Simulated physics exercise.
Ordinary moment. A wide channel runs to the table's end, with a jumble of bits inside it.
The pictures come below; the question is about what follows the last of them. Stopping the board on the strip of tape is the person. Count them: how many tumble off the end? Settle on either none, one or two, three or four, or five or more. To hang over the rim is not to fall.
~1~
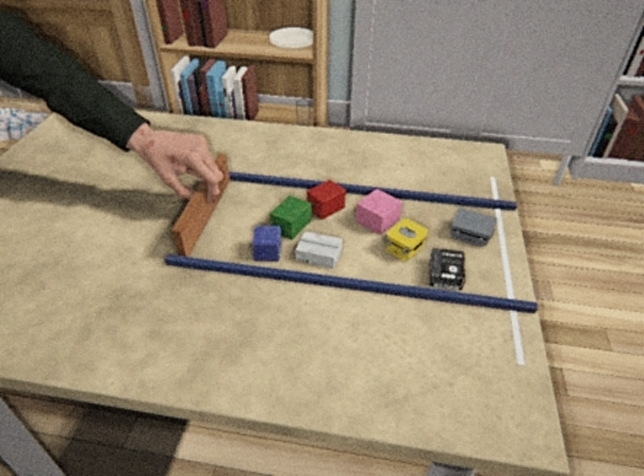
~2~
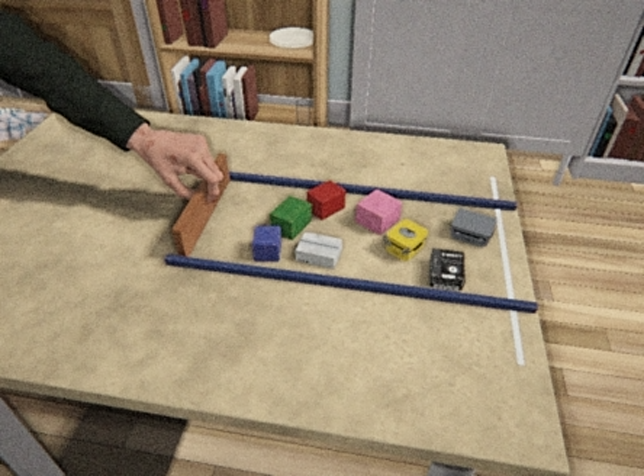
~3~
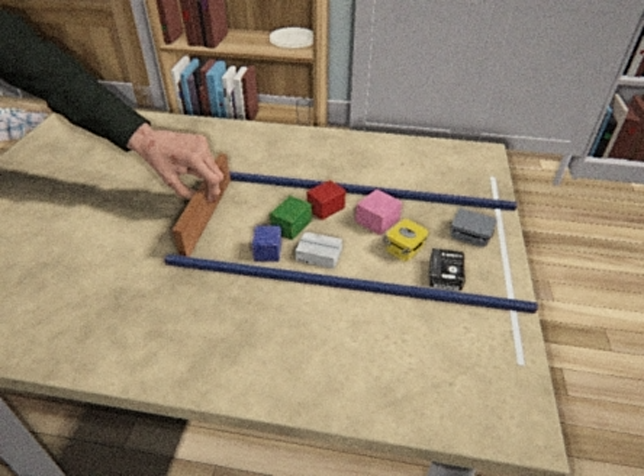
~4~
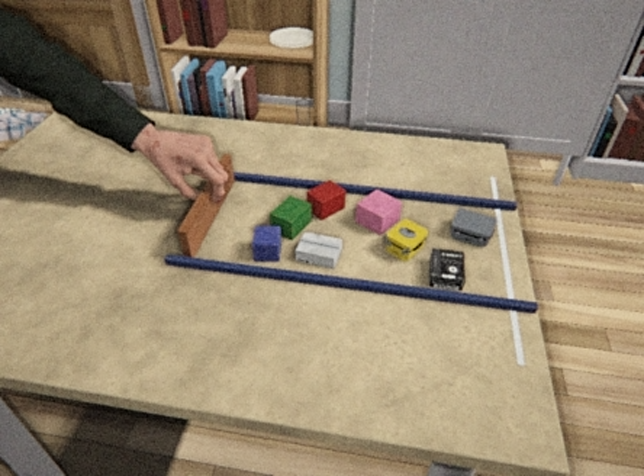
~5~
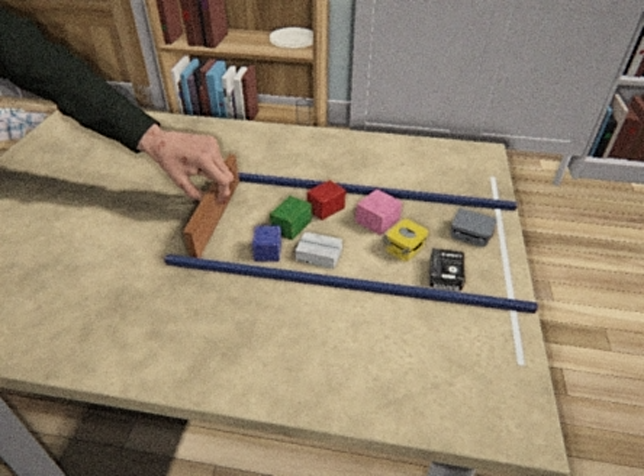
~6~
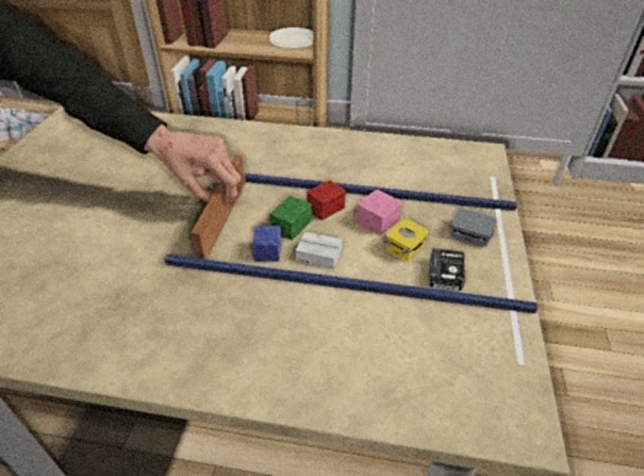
The push is going to clear five or more off the end.
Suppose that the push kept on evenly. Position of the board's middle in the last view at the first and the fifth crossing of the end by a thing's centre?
In pixels, around (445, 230) followed by around (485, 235).
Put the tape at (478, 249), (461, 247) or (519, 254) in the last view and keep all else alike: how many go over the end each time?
2, 2, 8.
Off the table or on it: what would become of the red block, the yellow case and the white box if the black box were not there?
The red block stays on, the yellow case comes down, the white box comes down.
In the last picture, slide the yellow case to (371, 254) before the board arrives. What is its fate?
This time it winds up down.
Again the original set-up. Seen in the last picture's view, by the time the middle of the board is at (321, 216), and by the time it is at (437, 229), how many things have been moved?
4 and 8.
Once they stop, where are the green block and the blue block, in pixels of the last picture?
First (522, 243), then (527, 278).
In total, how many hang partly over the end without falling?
3 is the number.
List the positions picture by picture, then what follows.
The first frame shows grey case (473, 228); black box (447, 269); yellow case (406, 241); board (204, 203); tape (504, 252).
The second frame shows black box (447, 269); green block (291, 217).
The third frame shows yellow case (406, 241); pink block (379, 212).
The fourth frame shows grey case (473, 228); board (209, 203).
The fifth frame shows black box (447, 269); blue block (267, 244).
The sixth frame shows grey case (473, 228); black box (447, 269); yellow case (406, 241); board (222, 205); tape (504, 252).
Soon after, none off yet; grey case at rest near (473, 228); black box at rest near (447, 269); yellow case at rest near (407, 241).
At rest, the number that fall off is five or more; fallen, white box, pink block, yellow case, black box and grey case.
